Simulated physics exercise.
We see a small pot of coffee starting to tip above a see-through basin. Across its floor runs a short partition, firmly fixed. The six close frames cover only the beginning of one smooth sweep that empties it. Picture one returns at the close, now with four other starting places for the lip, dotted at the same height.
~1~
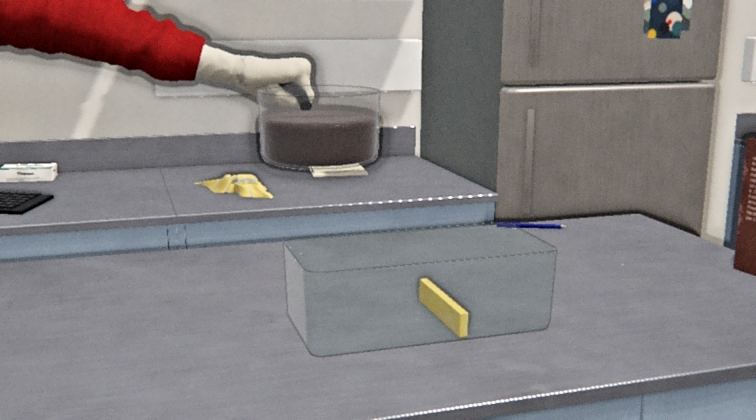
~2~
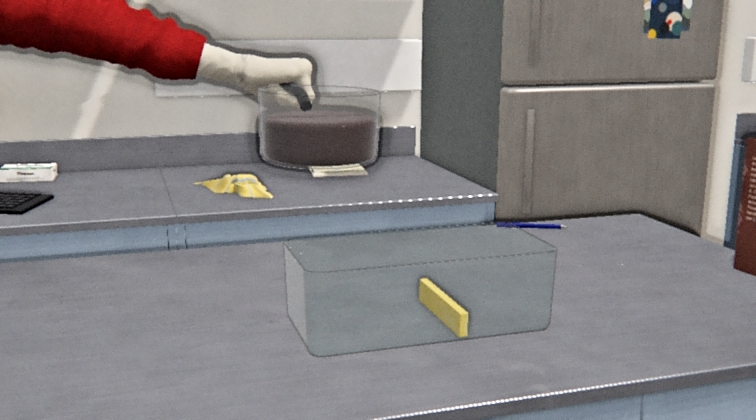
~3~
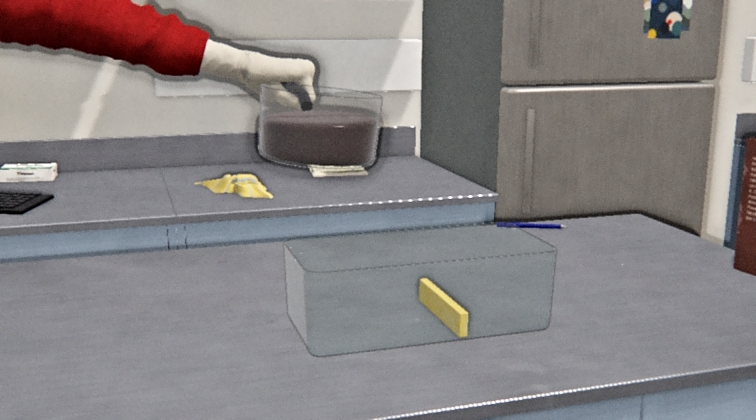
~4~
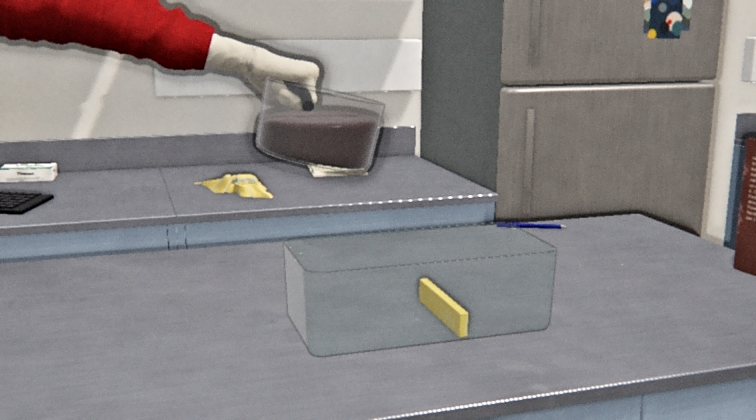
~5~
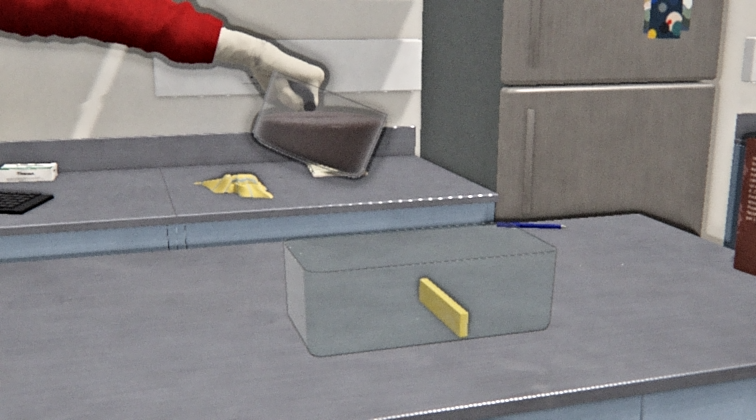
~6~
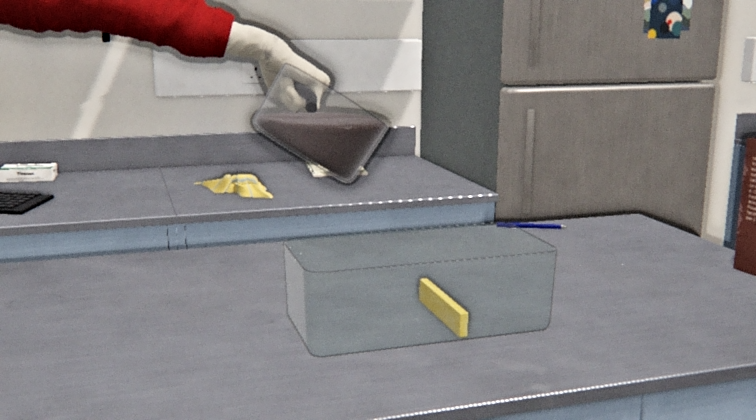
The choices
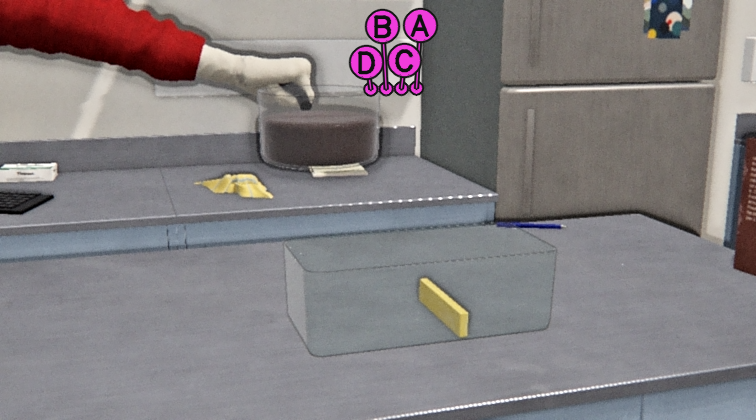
A red-sleeved arm in a pale glove reaches in from the upper left, holding a clear container of dark brown liquid above the back counter of a grey kitchen, seen from a fixed, slightly raised view. On the nearer counter sits a see-through basin with a short yellow partition, with a fridge behind. The container starts upright, then the hand steadily tilts it rightward.
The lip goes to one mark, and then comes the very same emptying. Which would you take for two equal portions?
I would pick spot C.
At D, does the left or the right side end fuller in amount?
The left side.
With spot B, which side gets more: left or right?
More ends on the left.
In magenta, A at (416, 88); B at (386, 88); C at (401, 88); D at (370, 89).
Choosing A, about 39 % ends left of the wall and 60 % right of it.
Choosing B, about 66 % ends left of the wall and 32 % right of it.
Choosing C, about 49 % ends left of the wall and 50 % right of it.
Choosing D, about 88 % ends left of the wall and 10 % right of it.
